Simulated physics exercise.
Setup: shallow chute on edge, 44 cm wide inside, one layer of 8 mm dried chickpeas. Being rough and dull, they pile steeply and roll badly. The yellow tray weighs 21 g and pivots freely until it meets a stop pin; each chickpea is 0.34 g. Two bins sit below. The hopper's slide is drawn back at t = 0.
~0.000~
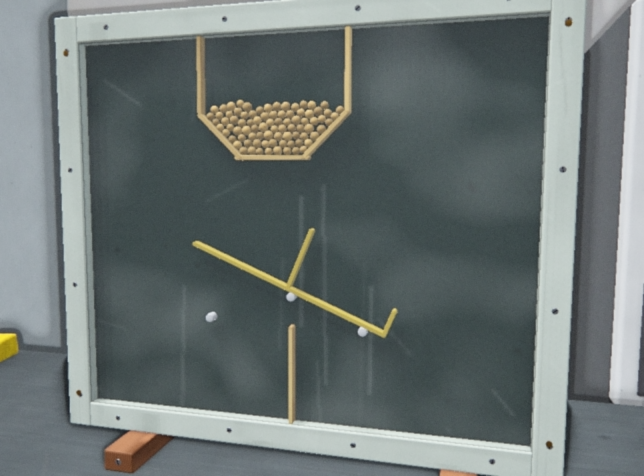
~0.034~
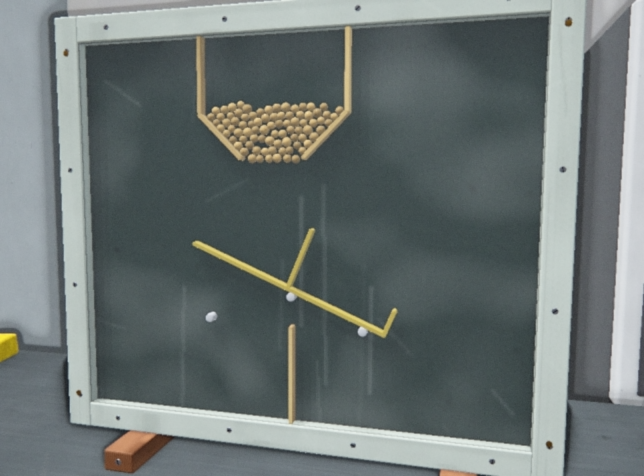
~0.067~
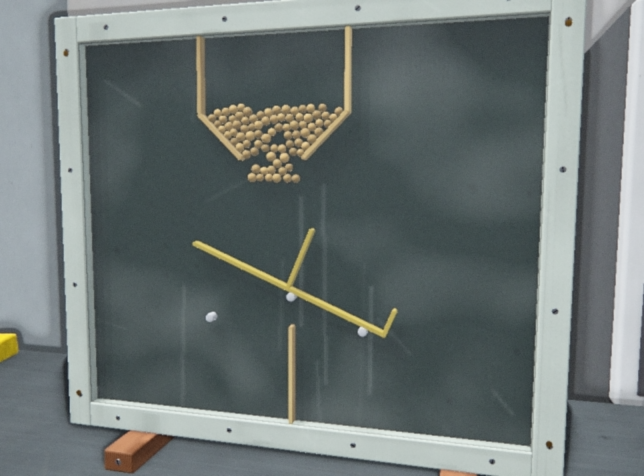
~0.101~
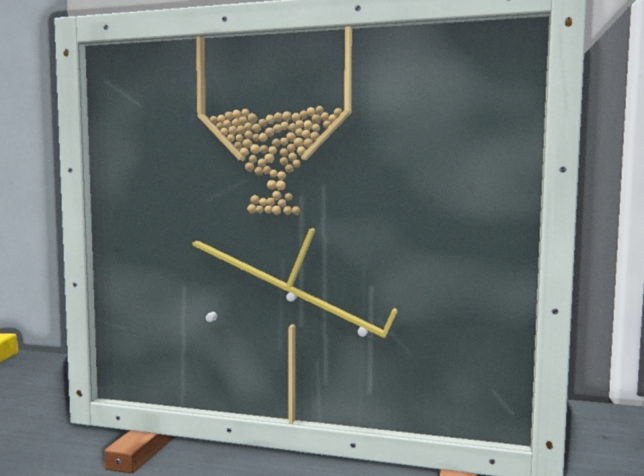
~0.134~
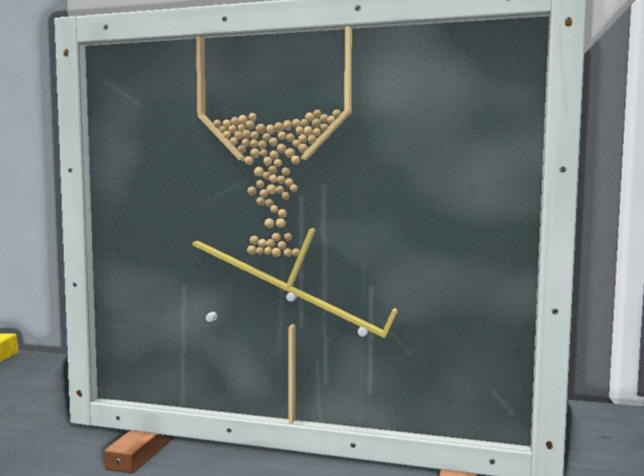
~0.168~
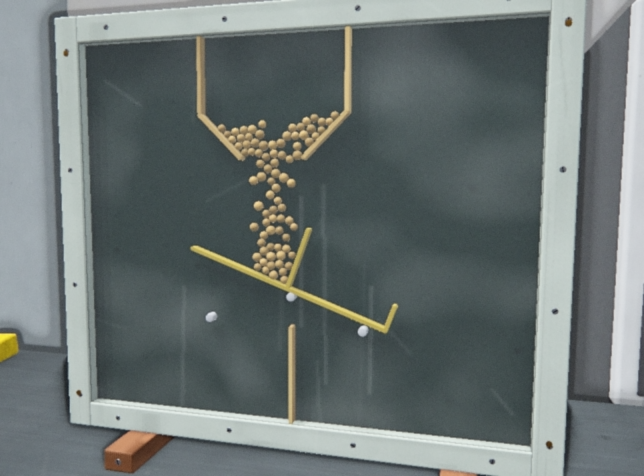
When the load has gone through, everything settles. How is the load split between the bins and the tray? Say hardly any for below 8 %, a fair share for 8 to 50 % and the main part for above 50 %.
Result: Right bin a trace at most, left bin the lion's share, tray a partial share.
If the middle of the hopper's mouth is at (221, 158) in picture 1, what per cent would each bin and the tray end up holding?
Right bin 0, left bin 100, tray 0.
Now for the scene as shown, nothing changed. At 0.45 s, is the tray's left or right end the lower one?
That would be the left end.
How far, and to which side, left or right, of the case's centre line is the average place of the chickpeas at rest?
On average the load ends up close to 13 cm to the left of the middle.
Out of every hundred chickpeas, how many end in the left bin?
Roughly 85 per cent.
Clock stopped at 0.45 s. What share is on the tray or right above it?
My estimate is around 75 in a hundred.
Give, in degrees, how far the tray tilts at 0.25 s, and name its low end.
Tilt: Approx. 10°; low end: Right.
By 0.25 s 90 % have left the hopper; tray right end down 10°; on or over it 85 %, past it to the left 0 %, to the right 0 %.
By 0.45 s 100 % have left the hopper; tray left end down 17°; on or over it 75 %, past it to the left 25 %, to the right 0 %.
Settled by 2.1 s, right bin 0 %, left bin 85 %, tray 15 %; tray left end down 17°.
